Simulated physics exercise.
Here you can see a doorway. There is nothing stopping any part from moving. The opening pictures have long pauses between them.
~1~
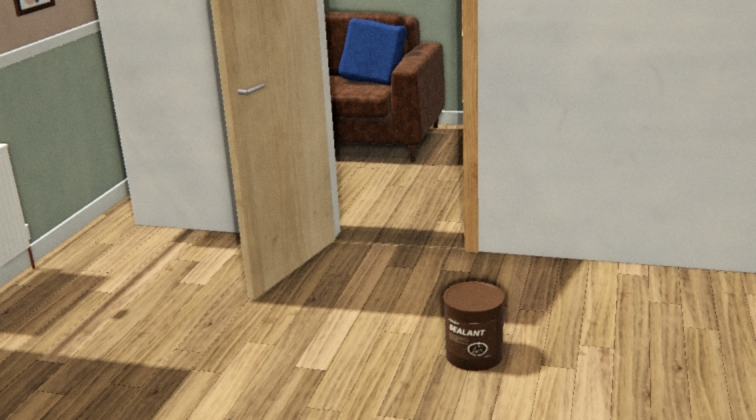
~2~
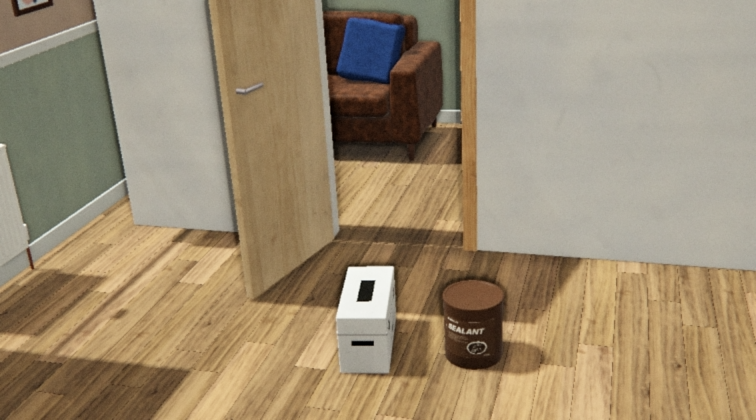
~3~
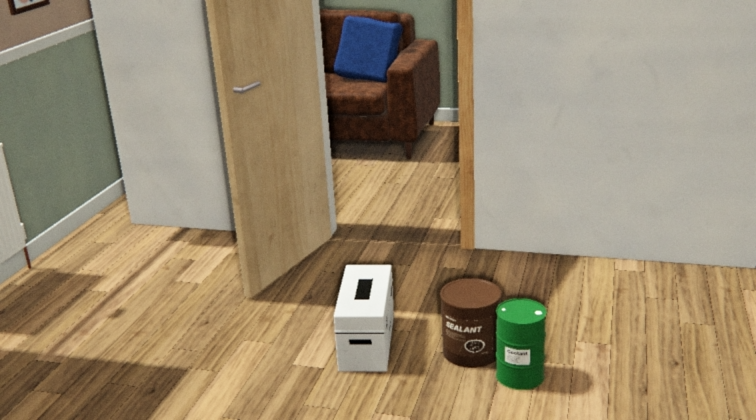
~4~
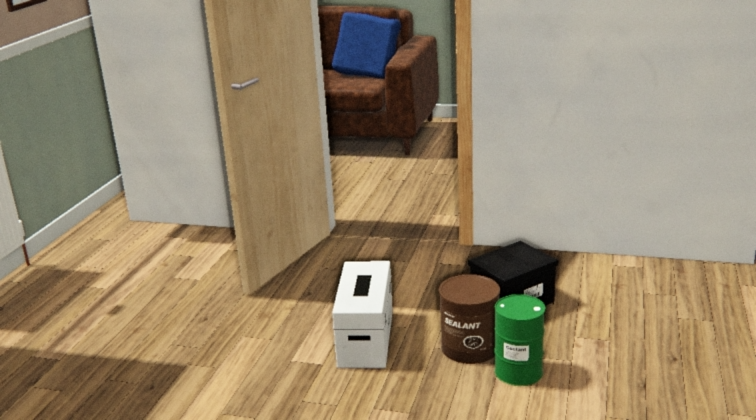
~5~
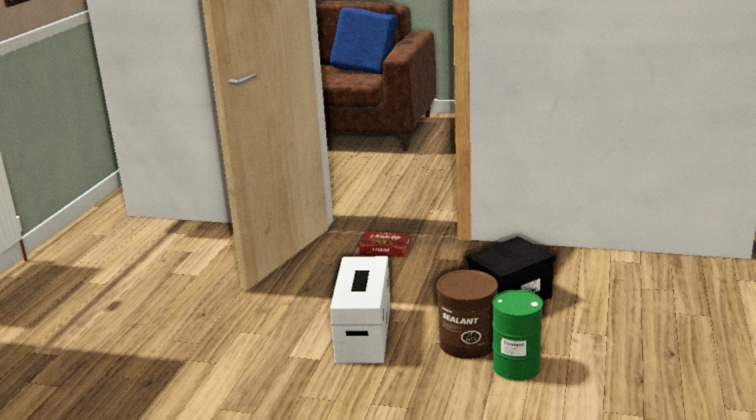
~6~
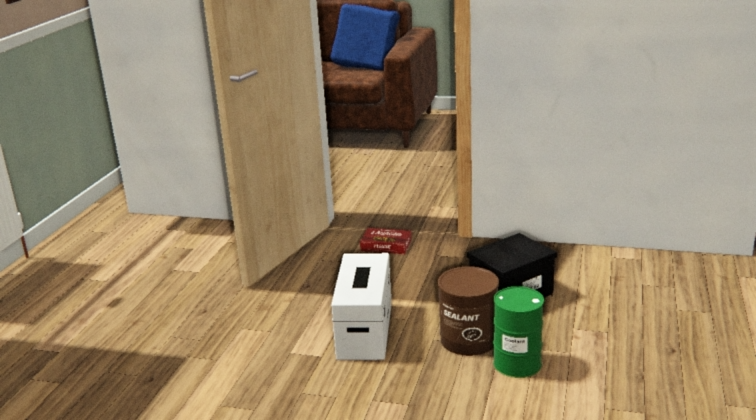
White box, green canister, black tote and red packet appearing in turn around a brown pail before a still, wide-open door.
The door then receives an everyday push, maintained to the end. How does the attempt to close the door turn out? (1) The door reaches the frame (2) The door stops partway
The door reaches the frame.
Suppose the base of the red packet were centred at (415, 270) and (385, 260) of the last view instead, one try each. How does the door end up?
It ends up closed first and gets caught second.
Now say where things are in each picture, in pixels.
In the first picture, door wide open and still; brown pail (474, 326).
In the second picture, door wide open and still.
In the third picture, door wide open and still; brown pail (471, 323); white toolbox (366, 316).
In the fourth picture, door wide open and still; green canister (519, 340); black tote (513, 282).
In the fifth picture, door wide open and still; brown pail (467, 314); white toolbox (362, 308).
In the sixth picture, door wide open and still; red packet (386, 241); green canister (518, 332).
Then, 0.90 s on from there, door at 81°.
Then, 1.80 s on from there, door at 43°.
Then, 2.30 s on from there, door at 24°; red packet shifted a little near (404, 235).
Then, 2.70 s on from there, door at 8°; red packet shifted about its own width near (413, 227).
In the end, door at 0°; moved from the start, red packet; the other 4 unmoved. At the end, from the last picture's camera, red packet near (416, 220).
